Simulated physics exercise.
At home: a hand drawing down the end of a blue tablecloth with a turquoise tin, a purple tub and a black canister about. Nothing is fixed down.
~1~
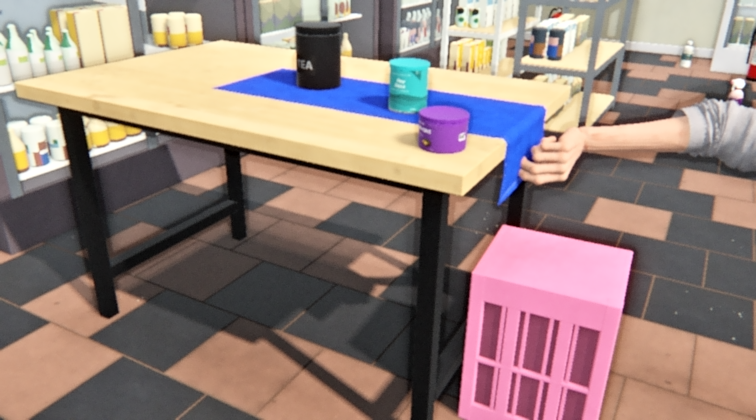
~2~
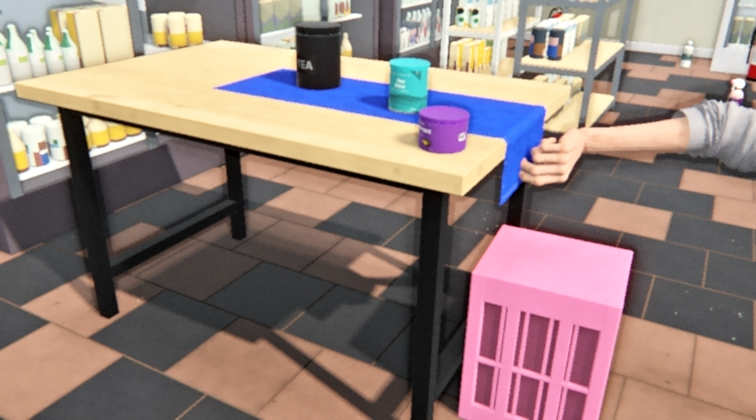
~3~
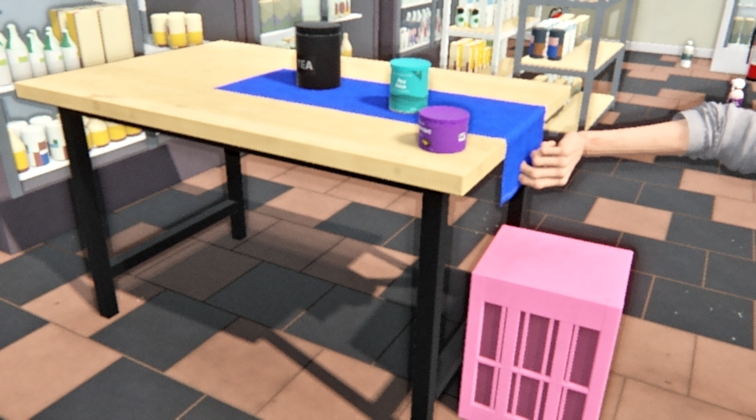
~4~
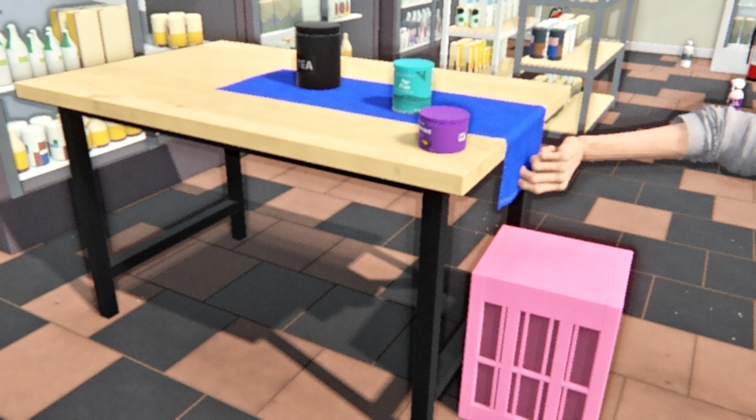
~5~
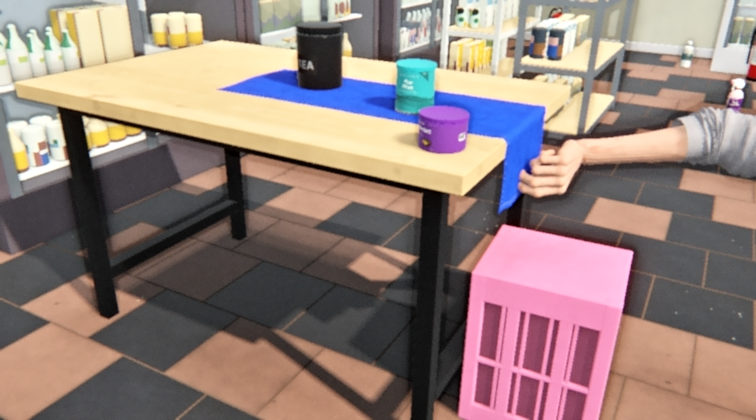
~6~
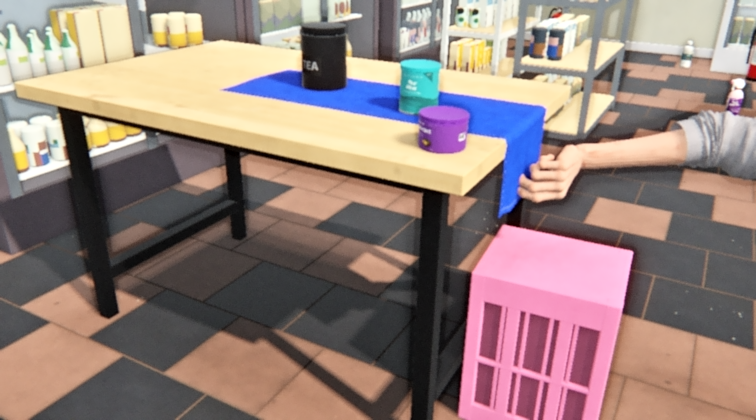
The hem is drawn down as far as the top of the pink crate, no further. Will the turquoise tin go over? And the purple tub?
As it turns out, the turquoise tin keeps clear of the edge, the purple tub stays on the table.
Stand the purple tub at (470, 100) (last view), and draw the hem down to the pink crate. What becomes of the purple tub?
It drops.
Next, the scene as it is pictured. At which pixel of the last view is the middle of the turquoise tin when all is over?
Around (477, 96).
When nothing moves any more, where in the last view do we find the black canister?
Around (372, 63).
Then, 0.30 s later than the last view, hem going down; tin moved a little; tub as before.
Then, 0.72 s later than the last view, hem on the crate; tin carried along near (468, 95); tub as before.
Finally, hem on the crate; tin carried along near (477, 96); tub as before. The turquoise tin stays on the table and the purple tub remains up there.
